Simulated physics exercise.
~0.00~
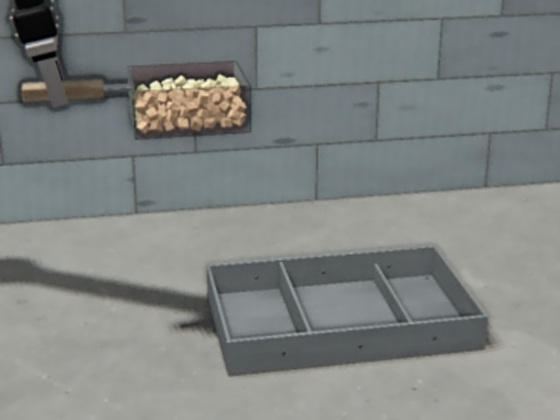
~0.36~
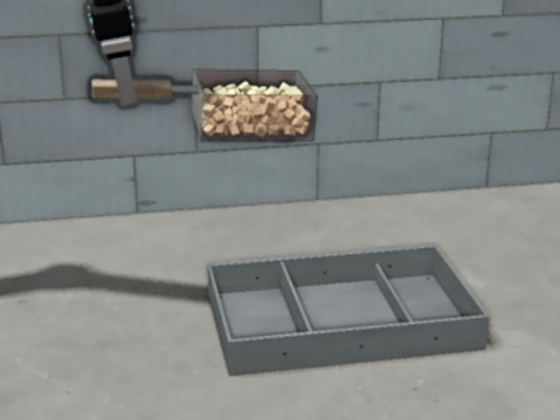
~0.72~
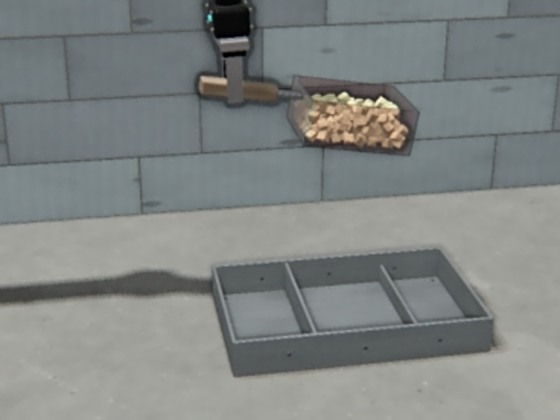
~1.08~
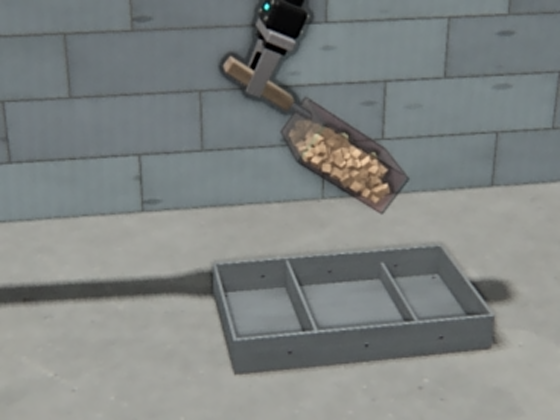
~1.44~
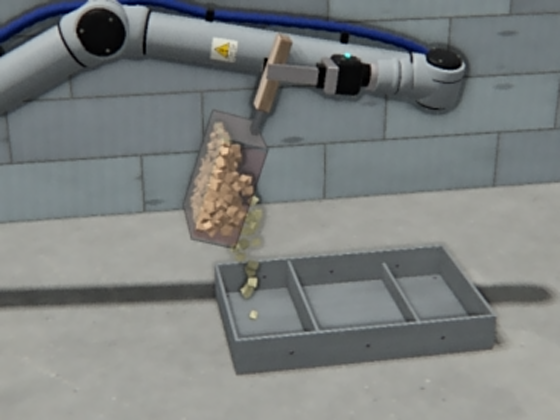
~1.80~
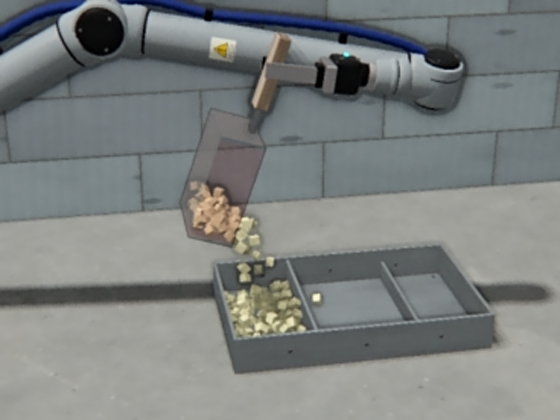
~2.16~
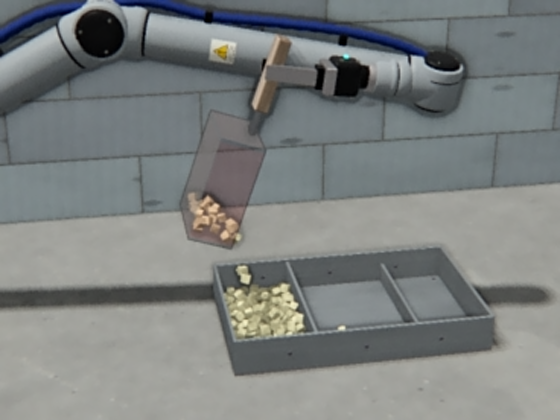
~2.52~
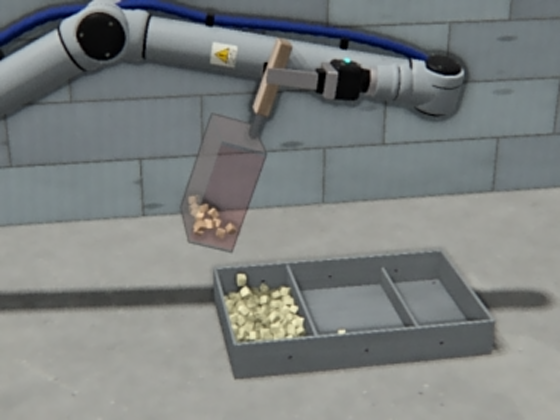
A robot arm moves a clear scoop right and tips most pale cubes into the tray's left section.
